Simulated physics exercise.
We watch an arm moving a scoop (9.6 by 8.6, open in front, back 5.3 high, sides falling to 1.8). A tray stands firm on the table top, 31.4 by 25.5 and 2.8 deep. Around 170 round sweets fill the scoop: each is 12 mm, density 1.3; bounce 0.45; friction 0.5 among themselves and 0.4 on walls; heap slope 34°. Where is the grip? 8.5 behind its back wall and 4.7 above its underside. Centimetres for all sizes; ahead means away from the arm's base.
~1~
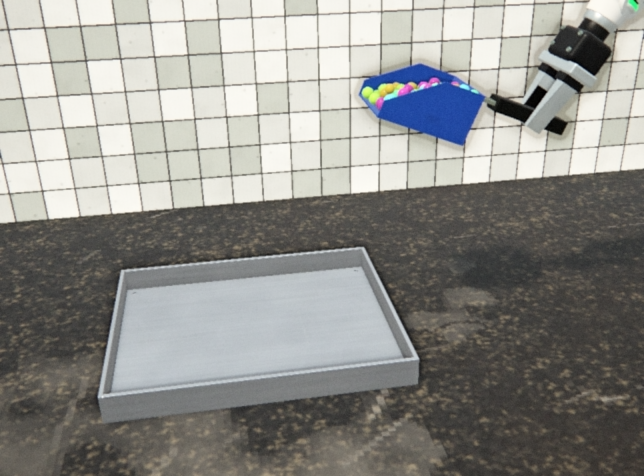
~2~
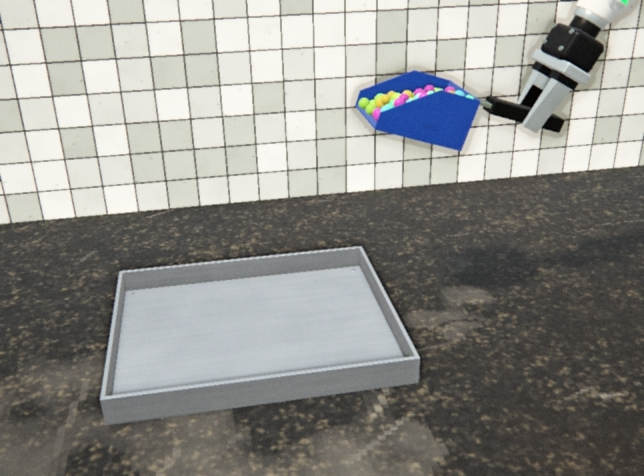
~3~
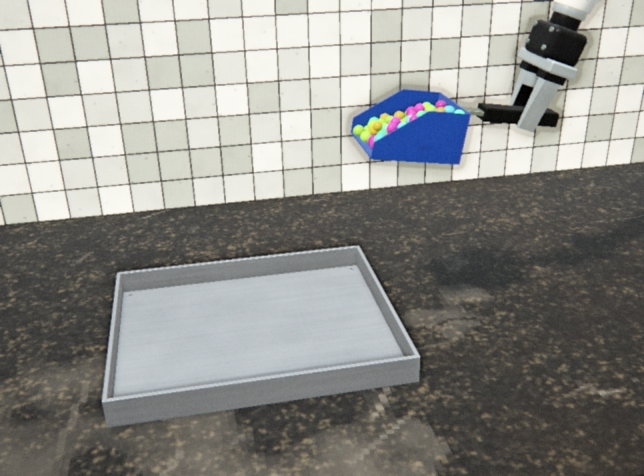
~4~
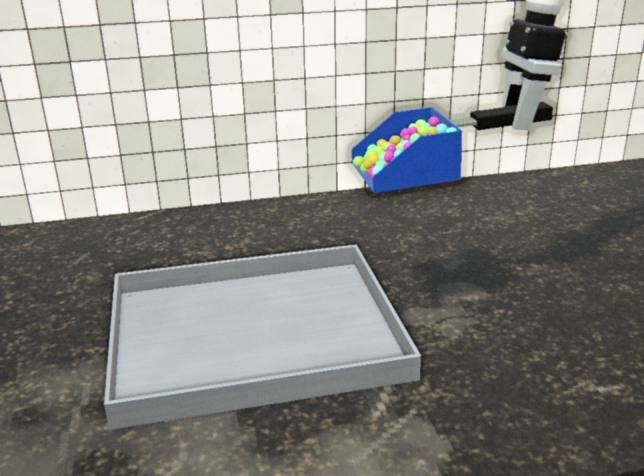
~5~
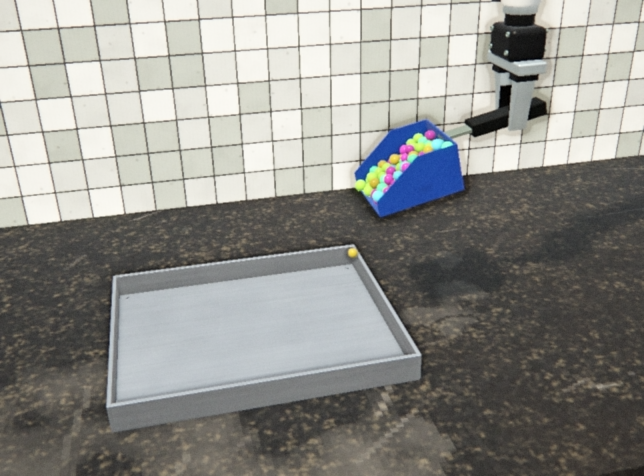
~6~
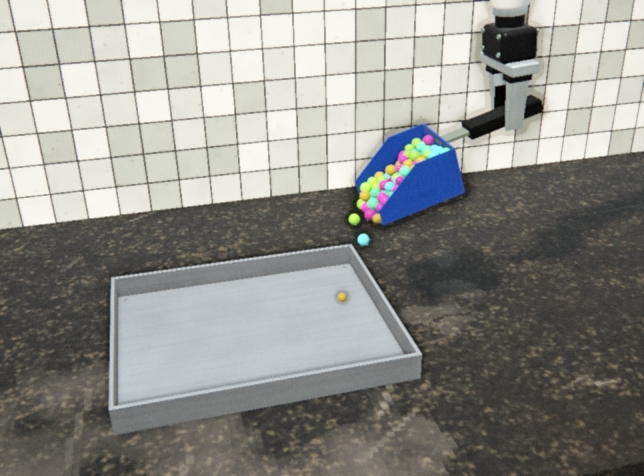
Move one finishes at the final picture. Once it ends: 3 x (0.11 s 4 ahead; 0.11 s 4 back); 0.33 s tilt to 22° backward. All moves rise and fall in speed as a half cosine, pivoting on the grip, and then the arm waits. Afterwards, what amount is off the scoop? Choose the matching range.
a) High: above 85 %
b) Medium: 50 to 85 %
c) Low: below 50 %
High: Above 85 %.
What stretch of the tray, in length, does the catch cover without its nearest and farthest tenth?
The stretch is around 18 cm.
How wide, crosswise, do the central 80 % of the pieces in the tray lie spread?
20 cm.
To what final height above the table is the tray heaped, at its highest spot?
Around 2.0 cm above the table.
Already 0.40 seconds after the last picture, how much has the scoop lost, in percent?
Share out so far: Close to 100 %.
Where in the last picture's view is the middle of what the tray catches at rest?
In the final picture, somewhere near (258, 327).
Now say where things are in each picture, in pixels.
Scoop floor at (417, 119), tilted 22° backward; upper third of the load around (425, 94), from x 370 to 475, top at y 85; 166 on the scoop, in the first frame.
Scoop floor at (415, 126), tilted 18° backward; upper third of the load around (428, 101), from x 365 to 470, top at y 90, in the second frame.
Scoop floor at (411, 145), tilted 9° backward; upper third of the load around (422, 119), from x 360 to 460, top at y 105, in the third frame.
Scoop floor at (412, 167), tilted 3° forward; upper third of the load around (425, 140), from x 360 to 450, top at y 120, in the fourth frame.
Scoop floor at (415, 182), tilted 12° forward; upper third of the load around (425, 154), from x 355 to 455, top at y 135; 165 on the scoop, 1 in flight or on a rim, in the fifth frame.
Scoop floor at (416, 187), tilted 16° forward; upper third of the load around (424, 160), from x 340 to 450, top at y 140; 161 on the scoop, 1 in the tray, 4 in flight or on a rim, in the sixth frame.
Then, 0.40 s later, tilted 16° forward, highest piece 14 above the table; 154 in the tray, 12 in flight or on a rim.
Then, 0.79 s later, tilted 3° forward, highest piece 2 above the table; 166 in the tray.
Then, 1.19 s later, tilted 22° backward, highest piece 2 above the table; 166 in the tray.
Then, 2.24 s later, tilted 22° backward, highest piece 2 above the table; 166 in the tray.
At rest, 166 in the tray. That is 100 % off the scoop.
